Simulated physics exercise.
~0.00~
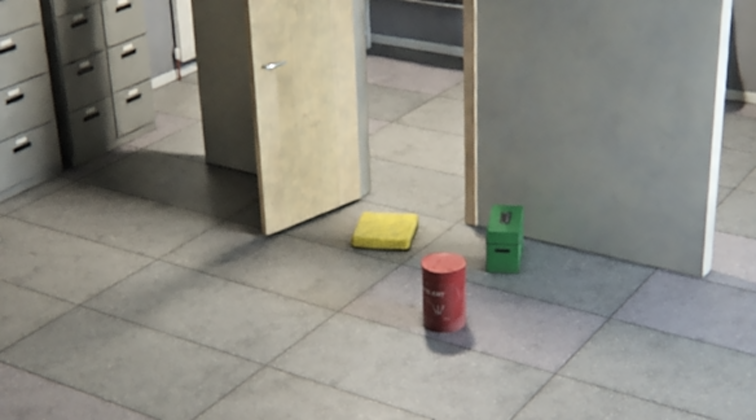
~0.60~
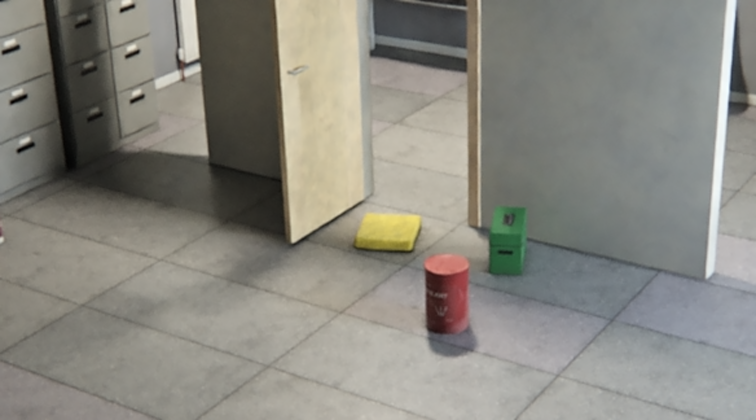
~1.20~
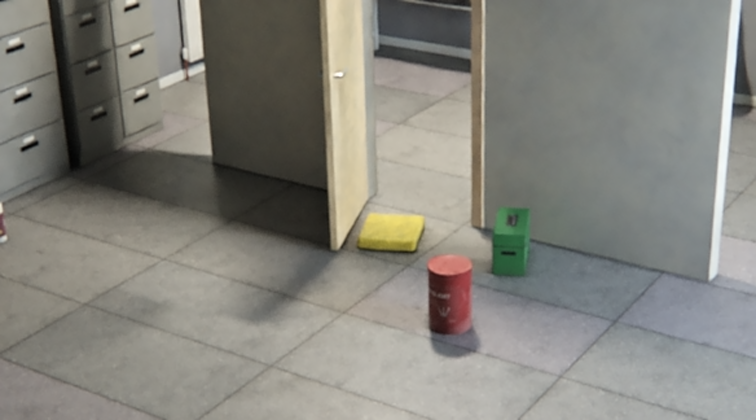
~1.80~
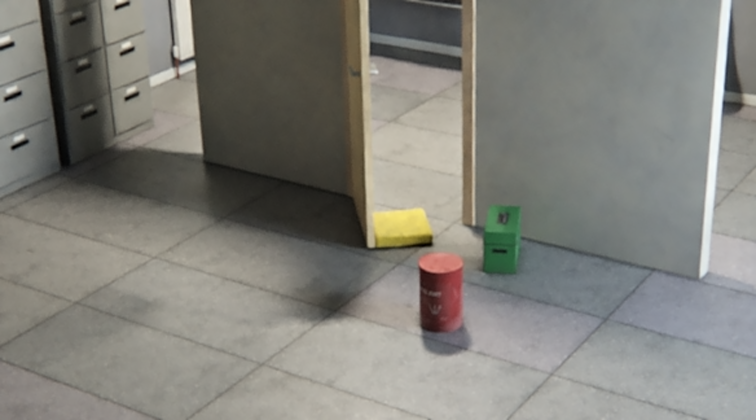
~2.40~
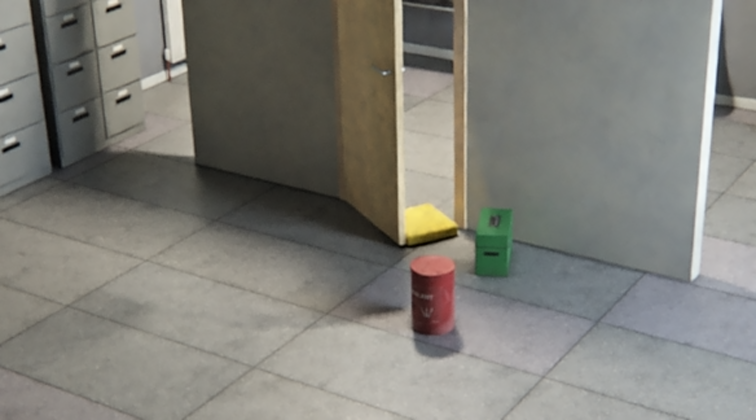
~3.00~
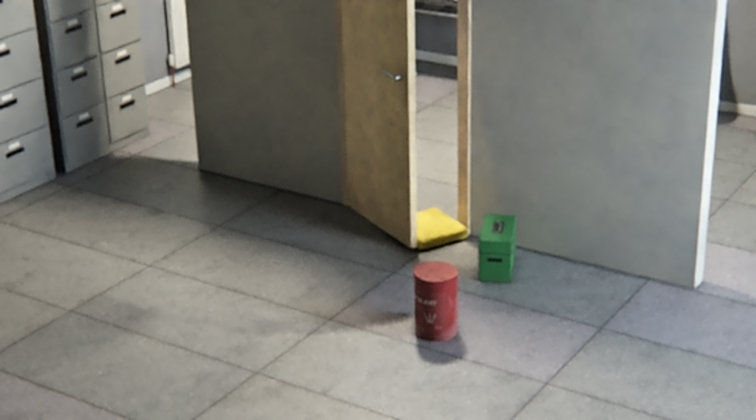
In an office with grey floor tiles, seen from above by a slightly swaying camera, a pale wooden door stands wide open in a grey partition wall. A yellow cushion lies on the floor near the doorway, with a red pail in front and a green toolbox to the right, while grey filing cabinets stand at the left. The door swings towards its frame and reaches the cushion. It pushes the cushion to the right, into the opening. The door slows and ends still partly open, with the cushion at its edge and the pail and toolbox where they were.
